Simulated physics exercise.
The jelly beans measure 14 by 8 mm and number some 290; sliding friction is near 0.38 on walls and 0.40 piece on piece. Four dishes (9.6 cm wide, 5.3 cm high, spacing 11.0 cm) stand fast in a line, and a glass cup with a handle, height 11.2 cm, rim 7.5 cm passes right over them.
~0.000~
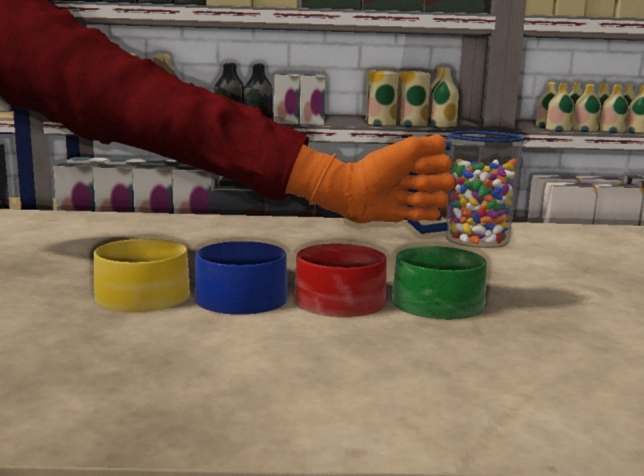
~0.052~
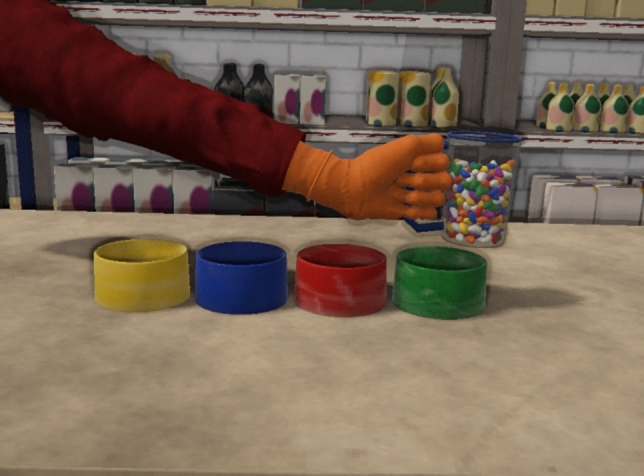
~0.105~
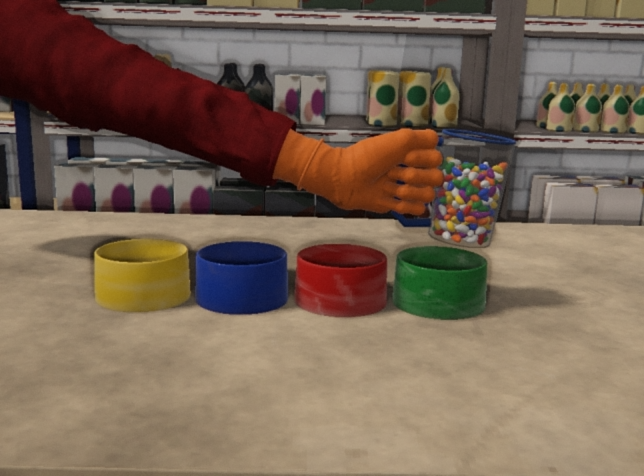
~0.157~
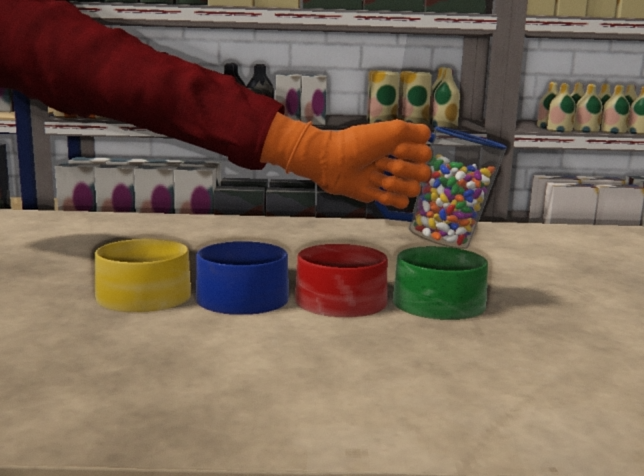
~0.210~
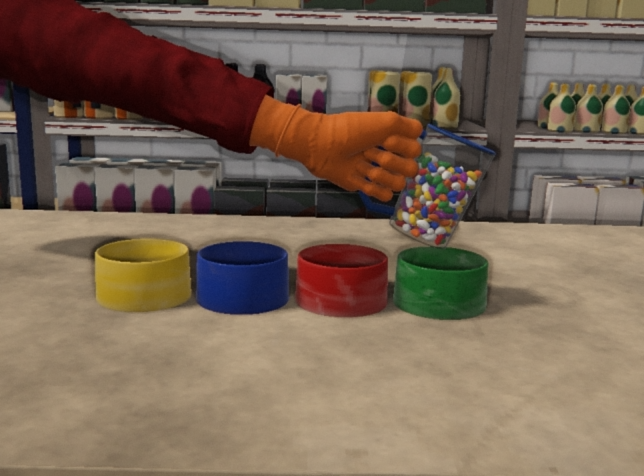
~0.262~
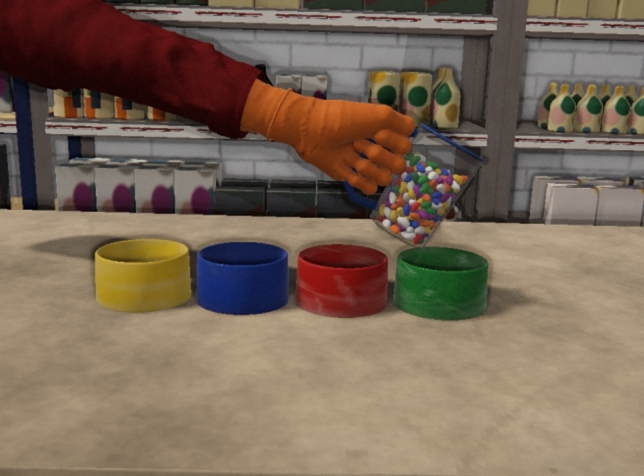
A gloved orange hand on a dark red sleeve, reaching in from the left, holds a clear cup of multicoloured jelly beans above a pale counter, seen from the front with stocked shelves and white brick behind. Four open dishes, yellow, blue, red and green from left to right, stay still below. The hand draws the cup a short way left while tilting it increasingly, and the camera stays still.
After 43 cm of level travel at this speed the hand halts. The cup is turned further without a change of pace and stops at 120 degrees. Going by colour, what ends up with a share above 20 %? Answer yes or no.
Red no, blue yes, green no, yellow no, counter no.
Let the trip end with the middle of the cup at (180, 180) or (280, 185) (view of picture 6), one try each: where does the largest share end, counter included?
The winner: Blue, then red.
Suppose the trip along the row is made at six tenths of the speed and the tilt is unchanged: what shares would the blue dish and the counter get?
Blue 0; counter 10.
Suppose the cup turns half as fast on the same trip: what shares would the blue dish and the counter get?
Then: Blue 0, counter 0.
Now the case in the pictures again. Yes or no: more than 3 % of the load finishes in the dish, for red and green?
Red yes, green no.
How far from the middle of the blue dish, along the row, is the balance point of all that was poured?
About 1 cm to its left.
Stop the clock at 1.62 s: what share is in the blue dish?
Some 70 per cent.
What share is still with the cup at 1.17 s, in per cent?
Some 20 per cent of the load.
Then, at 0.81 s, tilt 104 degrees; cup holds 95 %, red 5 %.
After 1.17 s, tilt 120 degrees; cup holds 20 %, red 5 %, blue 65 %.
After 1.62 s, tilt 120 degrees; cup holds 0 %, red 5 %, blue 70 %, yellow 15 %.
By 2.3 s all is still; red 5 %, blue 70 %, green 0 %, yellow 15 %, counter 15 %.
